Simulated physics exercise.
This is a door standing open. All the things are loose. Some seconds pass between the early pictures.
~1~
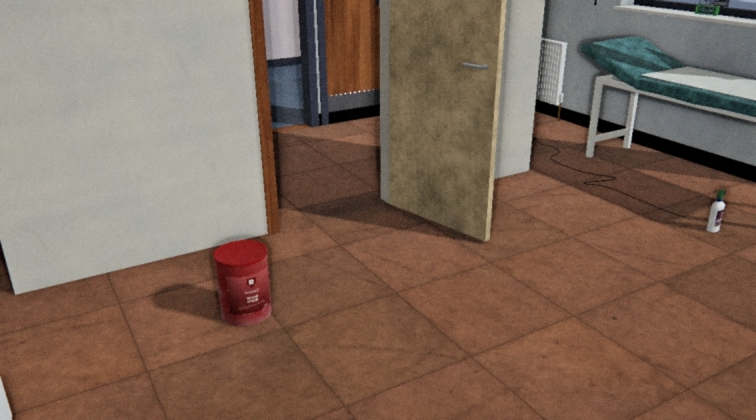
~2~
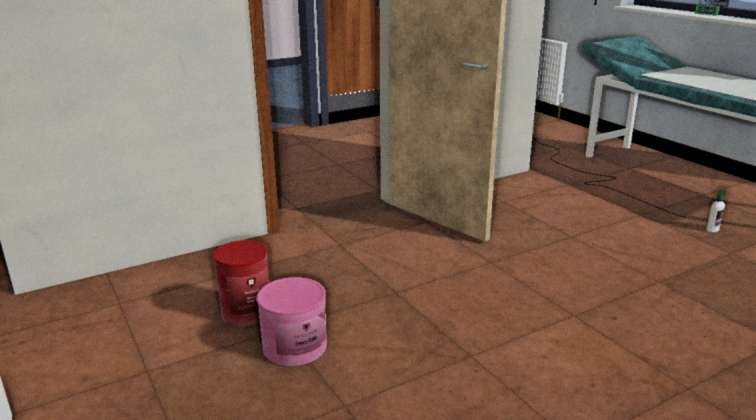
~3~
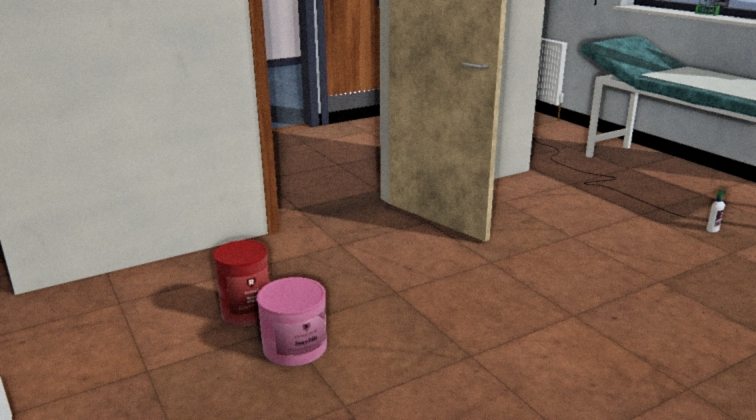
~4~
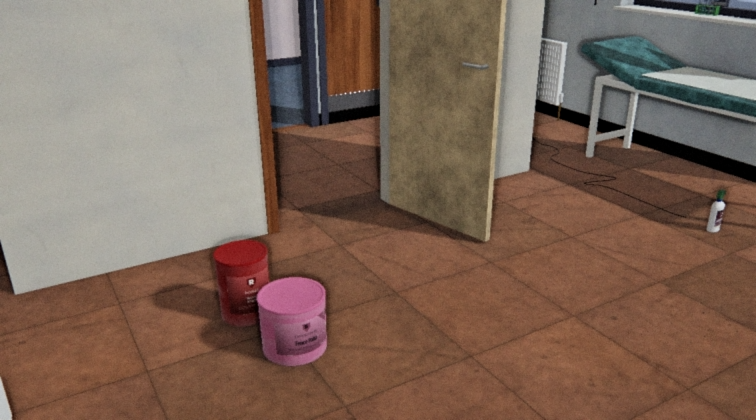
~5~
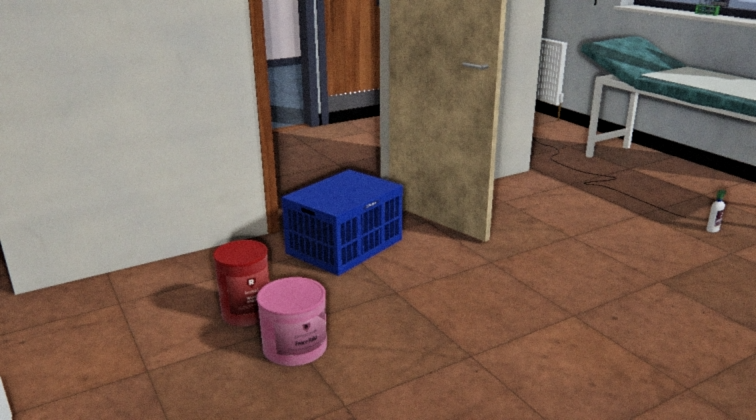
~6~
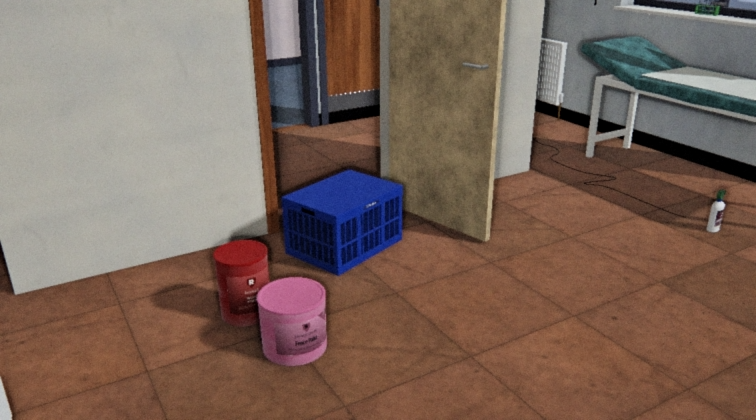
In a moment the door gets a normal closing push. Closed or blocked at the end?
The door jams.
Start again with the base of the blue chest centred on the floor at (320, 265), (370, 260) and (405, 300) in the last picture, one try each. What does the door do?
First try: It is blocked; second try: It stops short; third try: It shuts.
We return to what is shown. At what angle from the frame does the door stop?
Some 65° open.
Then, 0.50 s later than the last frame, open by 97°.
Then, 0.90 s later than the last frame, open by 82°.
Then, 1.20 s later than the last frame, open by 70°.
When it is over, open by 67°; all 3 as before. End places, in pixels of the last picture, blue chest near (343, 219).
